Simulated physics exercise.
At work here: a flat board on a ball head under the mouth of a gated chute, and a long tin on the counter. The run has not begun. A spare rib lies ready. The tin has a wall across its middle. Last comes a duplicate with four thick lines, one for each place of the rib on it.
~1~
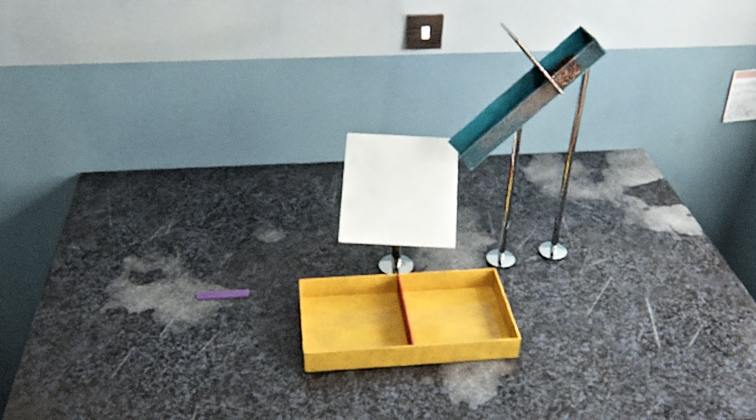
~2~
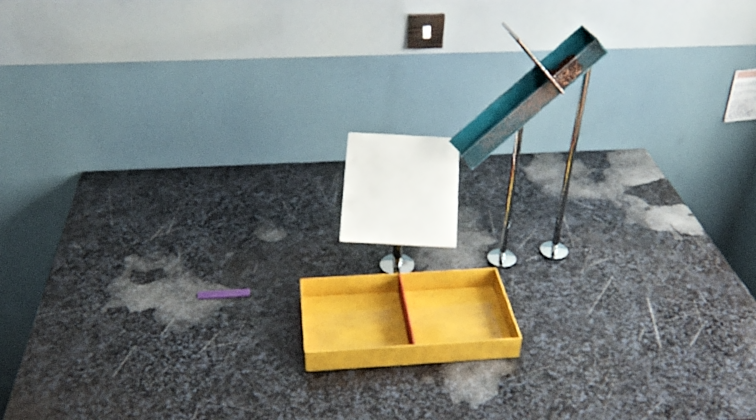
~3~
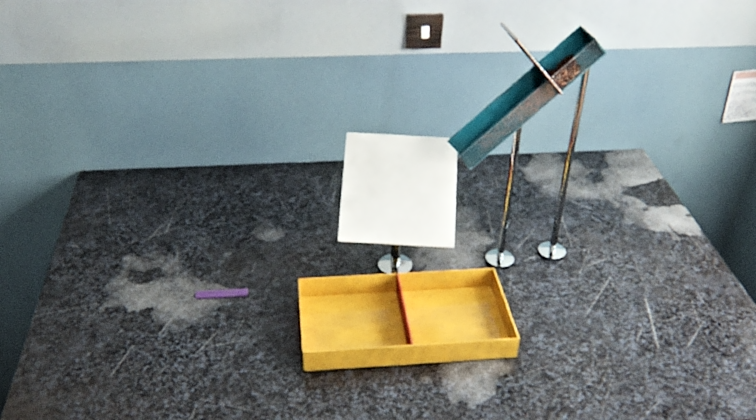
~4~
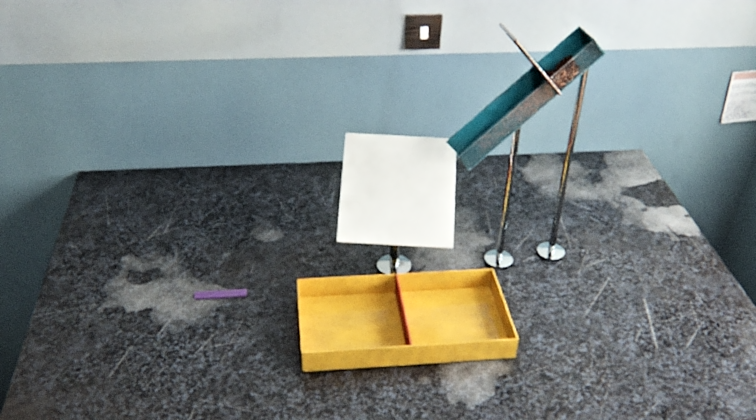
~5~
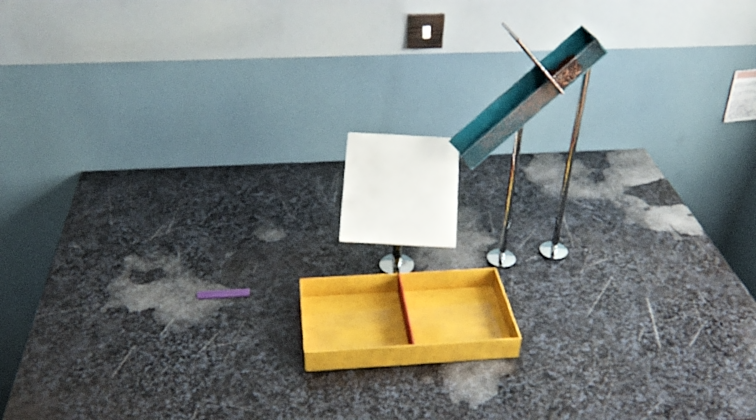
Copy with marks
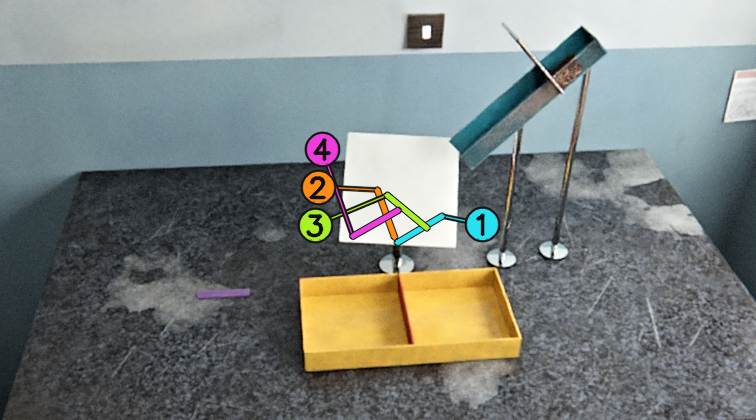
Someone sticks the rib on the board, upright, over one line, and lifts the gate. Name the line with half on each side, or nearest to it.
Line 2 does it best.
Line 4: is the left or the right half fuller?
Left.
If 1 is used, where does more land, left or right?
The left half.
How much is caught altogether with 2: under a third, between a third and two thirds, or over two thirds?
It is over two thirds.
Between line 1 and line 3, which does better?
3 it is.
On the marked copy, line 1 from (442, 216) to (397, 242); line 2 from (377, 190) to (394, 237); line 3 from (387, 195) to (426, 227); line 4 from (398, 210) to (352, 236).
Choosing 1, of what is caught, all in the left half, none in the right.
Choosing 2, of what is caught, about two thirds in the left half, about a third in the right.
Choosing 3, of what is caught, a small part in the left half, most in the right.
Choosing 4, of what is caught, nearly all in the left half, a small part in the right.
